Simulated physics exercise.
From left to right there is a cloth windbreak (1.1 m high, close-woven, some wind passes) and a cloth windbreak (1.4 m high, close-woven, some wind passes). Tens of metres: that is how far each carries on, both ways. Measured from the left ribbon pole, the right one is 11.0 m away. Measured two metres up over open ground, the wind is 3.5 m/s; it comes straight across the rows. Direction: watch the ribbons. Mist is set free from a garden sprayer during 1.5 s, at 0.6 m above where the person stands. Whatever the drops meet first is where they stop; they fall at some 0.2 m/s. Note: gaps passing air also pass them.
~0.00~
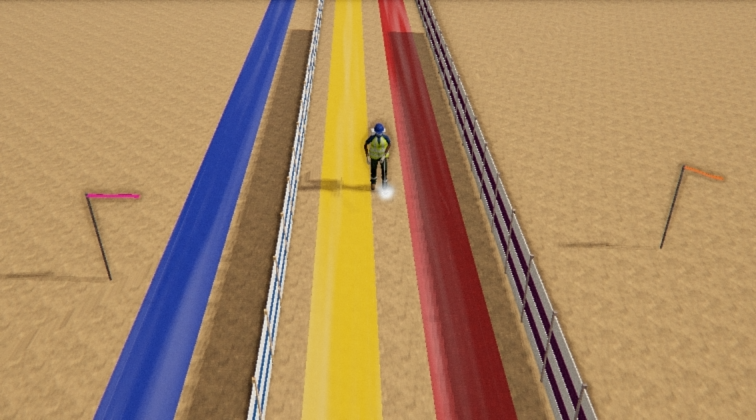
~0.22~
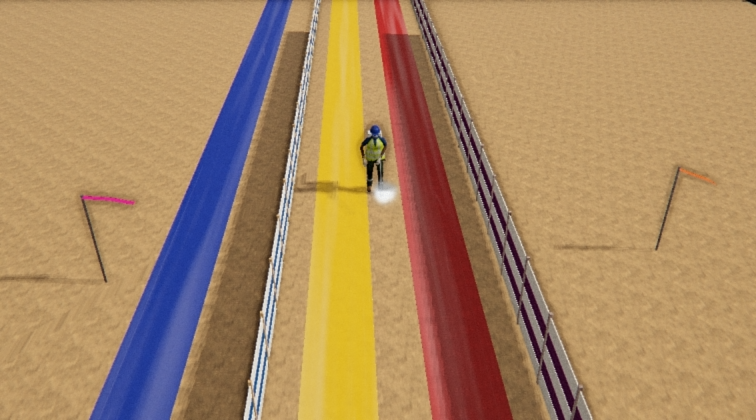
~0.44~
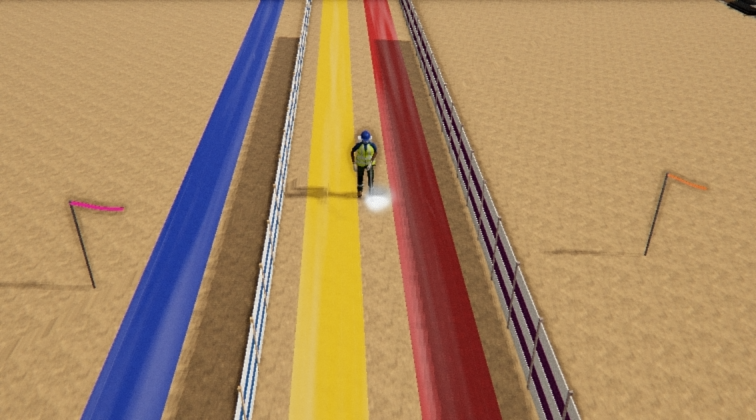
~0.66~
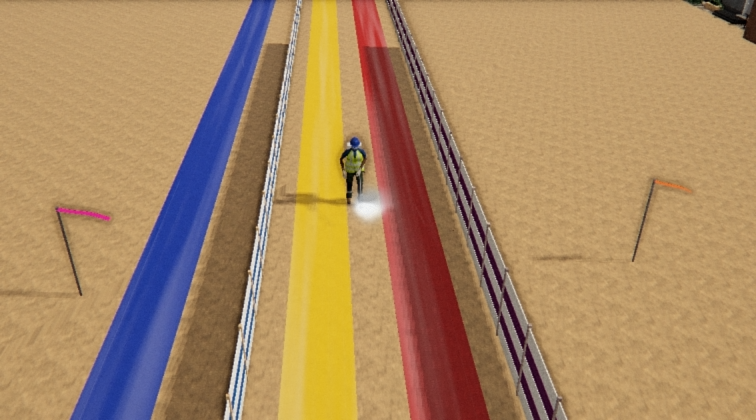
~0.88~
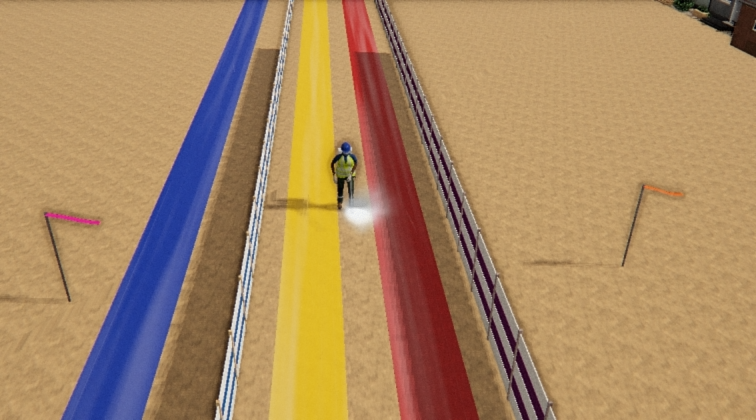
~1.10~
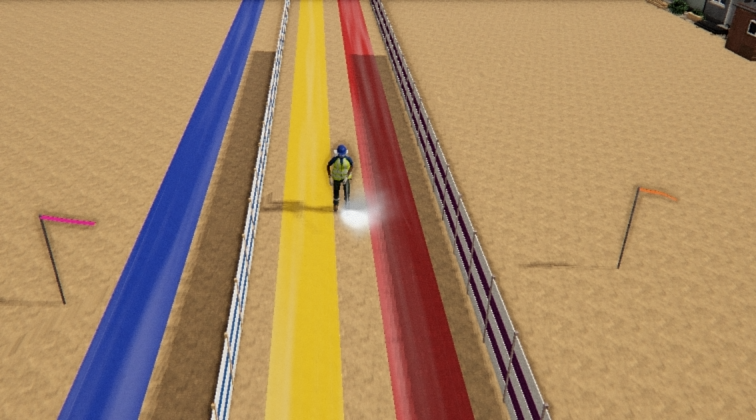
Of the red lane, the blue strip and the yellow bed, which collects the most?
The red one.
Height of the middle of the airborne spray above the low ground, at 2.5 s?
Middle height: Approx. 0.6 m.
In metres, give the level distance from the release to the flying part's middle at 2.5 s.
My estimate would be some 0.5 metres.
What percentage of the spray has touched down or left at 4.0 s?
Near 25 %.
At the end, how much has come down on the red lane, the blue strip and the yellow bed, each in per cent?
About 35 % red, 0 % blue, 0 % yellow.
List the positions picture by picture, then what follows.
The first frame shows the left ribbon ends at (139, 197), leaning 85 degrees to the right, the spray in the air spans x = 380 to 390 around y = 190 and it comes from (385, 188).
The second frame shows the right ribbon ends at (716, 185), leaning 65 degrees to the right, the spray in the air spans x = 375 to 390 around y = 190, the blue one passes (187, 259), the red one passes (438, 253) and the yellow one passes (341, 255).
The third frame shows the left ribbon ends at (123, 209), leaning 80 degrees to the right, the spray in the air spans x = 370 to 390 around y = 200 and the top of the right cloth windbreak crosses (477, 163).
The fourth frame shows the right ribbon ends at (692, 192), leaning 70 degrees to the right, the spray in the air spans x = 360 to 380 around y = 205, the blue one passes (188, 208), the red one passes (405, 203) and the yellow one passes (321, 205).
The fifth frame shows the left ribbon ends at (100, 223), leaning 80 degrees to the right and the spray in the air spans x = 350 to 380 around y = 210.
The sixth frame shows the right ribbon ends at (677, 200), leaning 70 degrees to the right, the spray in the air spans x = 345 to 380 around y = 210 and the top of the right cloth windbreak crosses (452, 177).
After 2.5 s, 94 % is in the air or yet to come; 0 % lies on the blue strip, 1 % on the red lane and 0 % on the yellow bed; the middle of what still flies is 0.6 m above the low ground, near (377, 213).
After 4.0 s, 73 % is in the air or yet to come; 0 % lies on the blue strip, 12 % on the red lane and 0 % on the yellow bed; the middle of what still flies is 0.6 m above the low ground, near (413, 209).
After 8.0 s, 36 % is in the air or yet to come; 0 % lies on the blue strip, 32 % on the red lane and 0 % on the yellow bed; the middle of what still flies is 0.8 m above the low ground, near (620, 195).
After 20.0 s, 4 % is in the air or yet to come; 0 % lies on the blue strip, 34 % on the red lane and 0 % on the yellow bed.
After 45.0 s, 0 % is in the air or yet to come; 0 % lies on the blue strip, 34 % on the red lane and 0 % on the yellow bed.
